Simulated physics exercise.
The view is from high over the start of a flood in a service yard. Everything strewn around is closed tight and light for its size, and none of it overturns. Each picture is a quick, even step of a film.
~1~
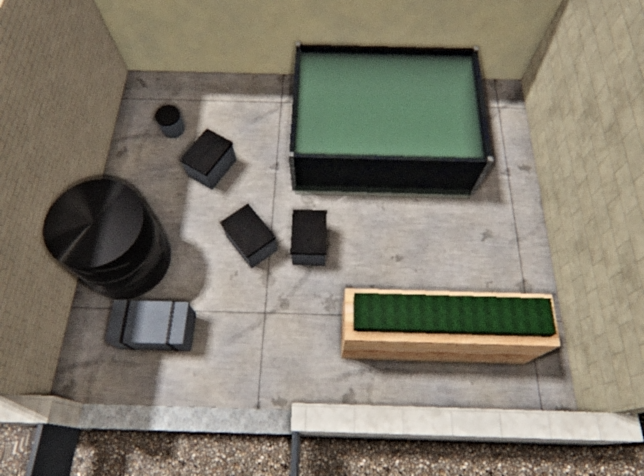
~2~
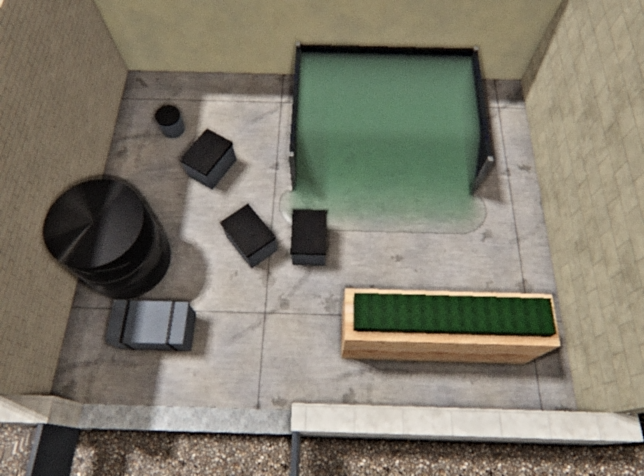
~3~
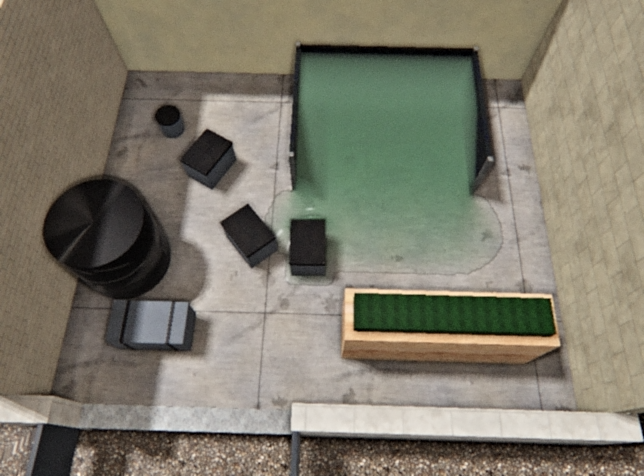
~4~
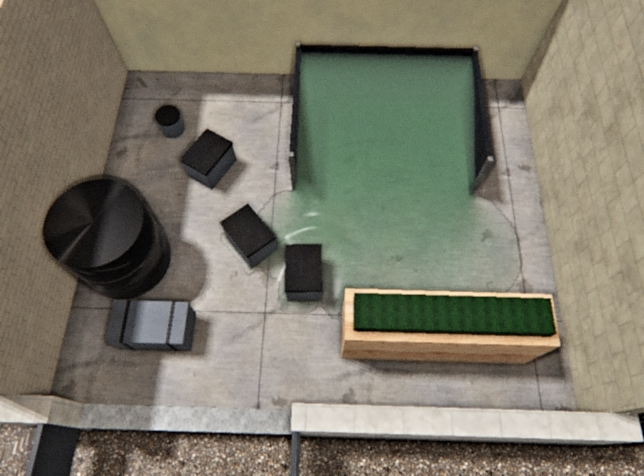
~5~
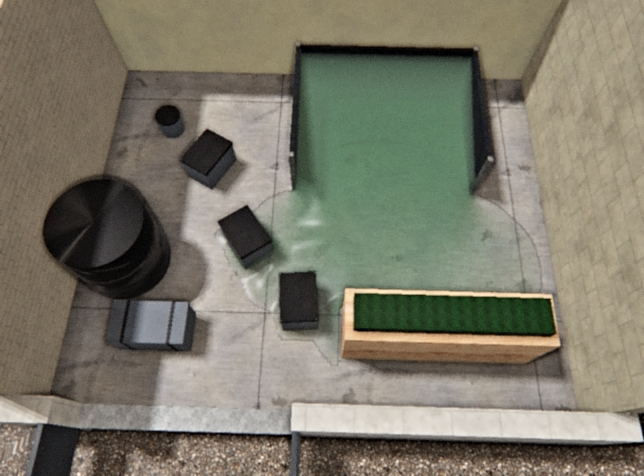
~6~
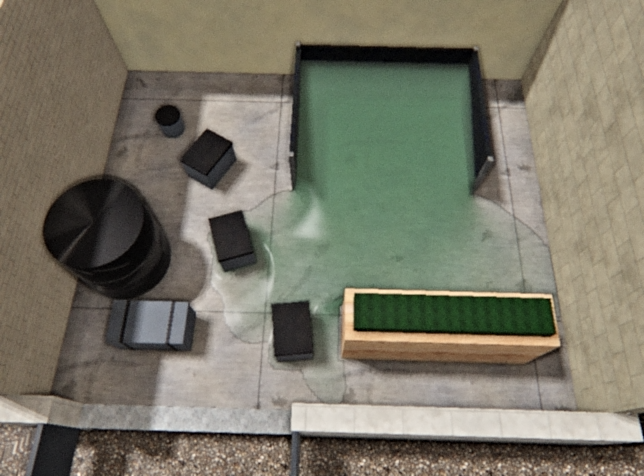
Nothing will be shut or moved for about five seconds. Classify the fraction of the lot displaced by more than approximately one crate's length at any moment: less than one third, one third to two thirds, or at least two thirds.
The fraction is one third to two thirds.
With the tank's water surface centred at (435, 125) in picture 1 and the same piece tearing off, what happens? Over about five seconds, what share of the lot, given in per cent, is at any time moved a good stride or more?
About 100 per cent.
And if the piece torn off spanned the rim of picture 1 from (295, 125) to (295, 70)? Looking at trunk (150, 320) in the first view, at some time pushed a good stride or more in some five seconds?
For that one: It fell short.
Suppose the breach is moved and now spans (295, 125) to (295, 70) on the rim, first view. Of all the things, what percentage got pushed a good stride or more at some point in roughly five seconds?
It comes to roughly 80 %.
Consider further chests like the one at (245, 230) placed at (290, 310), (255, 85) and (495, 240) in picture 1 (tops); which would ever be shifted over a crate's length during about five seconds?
One by one: Knocked well away; hardly budges; knocked well away.
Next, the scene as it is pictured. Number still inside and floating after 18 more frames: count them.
I get 2.
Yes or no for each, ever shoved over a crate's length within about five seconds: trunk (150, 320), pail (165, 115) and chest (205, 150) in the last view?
Object by object as listed: Got well clear, then kept nearby, then kept nearby.
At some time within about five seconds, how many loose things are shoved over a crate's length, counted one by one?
The answer is 3.
A moment on, 2 of 5 are well off their spots; 0 afloat.
Next, 3 of 5 are well off their spots; 0 afloat.
Later, 3 of 5 are well off their spots; 2 afloat.
In the end, 3 of 5 are well off their spots, and 3 have been at some point; 1 afloat.
